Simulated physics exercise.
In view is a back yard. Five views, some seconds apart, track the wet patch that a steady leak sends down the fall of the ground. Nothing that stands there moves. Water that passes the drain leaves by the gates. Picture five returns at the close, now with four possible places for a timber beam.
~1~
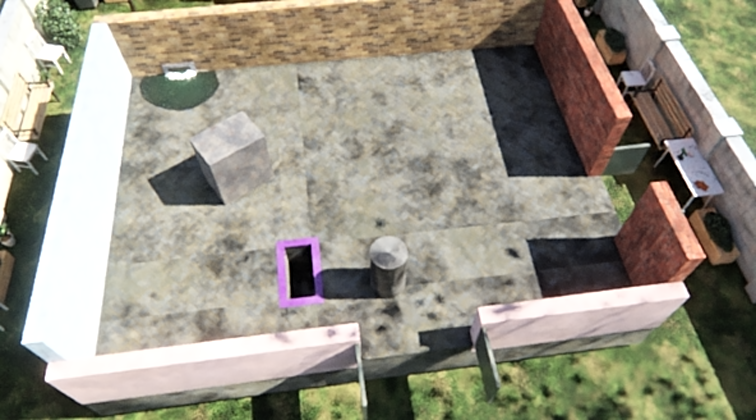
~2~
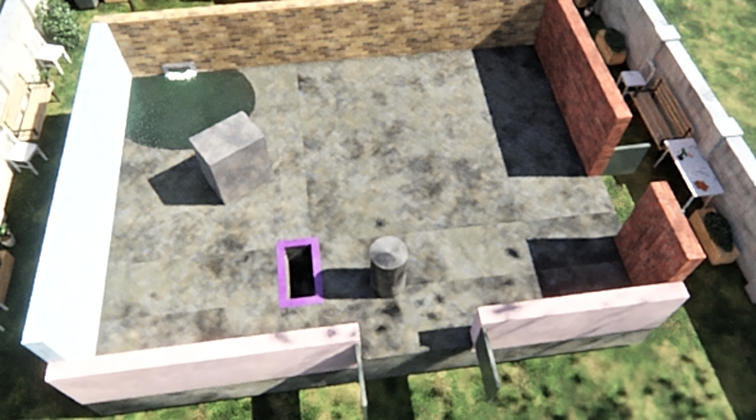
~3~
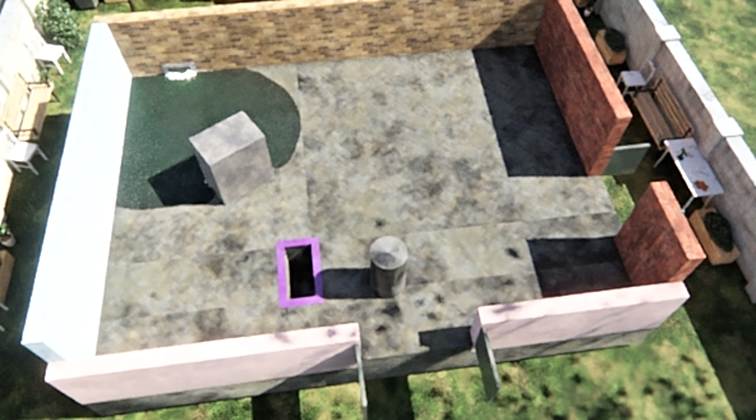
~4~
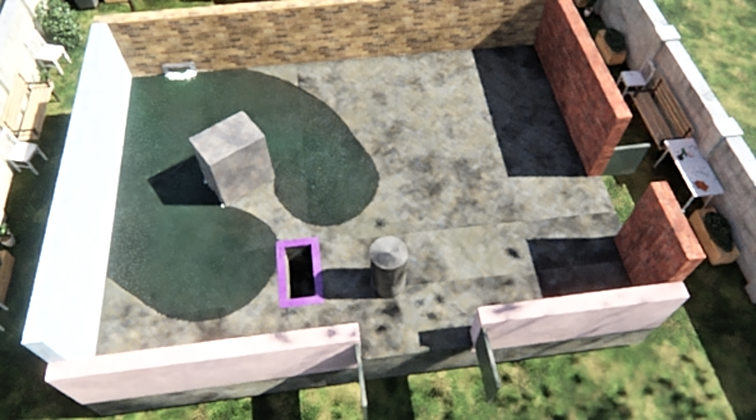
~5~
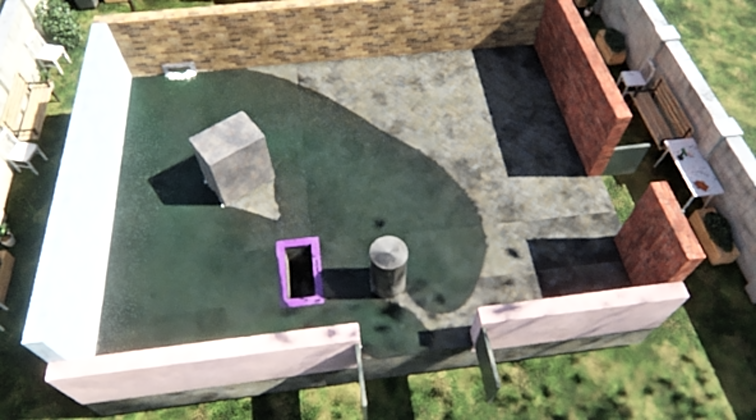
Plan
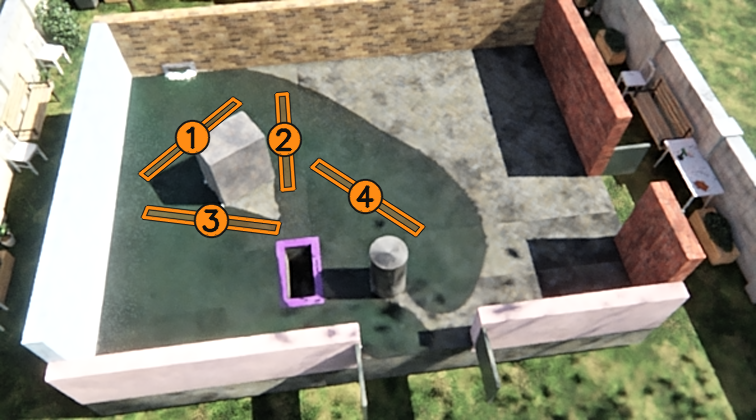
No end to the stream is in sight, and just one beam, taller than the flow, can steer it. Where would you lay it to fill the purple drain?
It is 2.
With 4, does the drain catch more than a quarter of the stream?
No.
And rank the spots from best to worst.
2, 4, 1, 3.
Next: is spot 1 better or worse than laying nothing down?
It is worse.
On the marked copy, 1 from (144, 176) to (236, 101); 2 from (288, 189) to (282, 94); 3 from (145, 212) to (277, 228); 4 from (315, 163) to (419, 230).
With 1, about 9 % of the stream runs into the purple drain, about 88 % out by the gates.
With 2, about 23 % of the stream runs into the purple drain, about 68 % out by the gates.
With 3, about 4 % of the stream runs into the purple drain, about 94 % out by the gates.
With 4, about 14 % of the stream runs into the purple drain, about 84 % out by the gates.
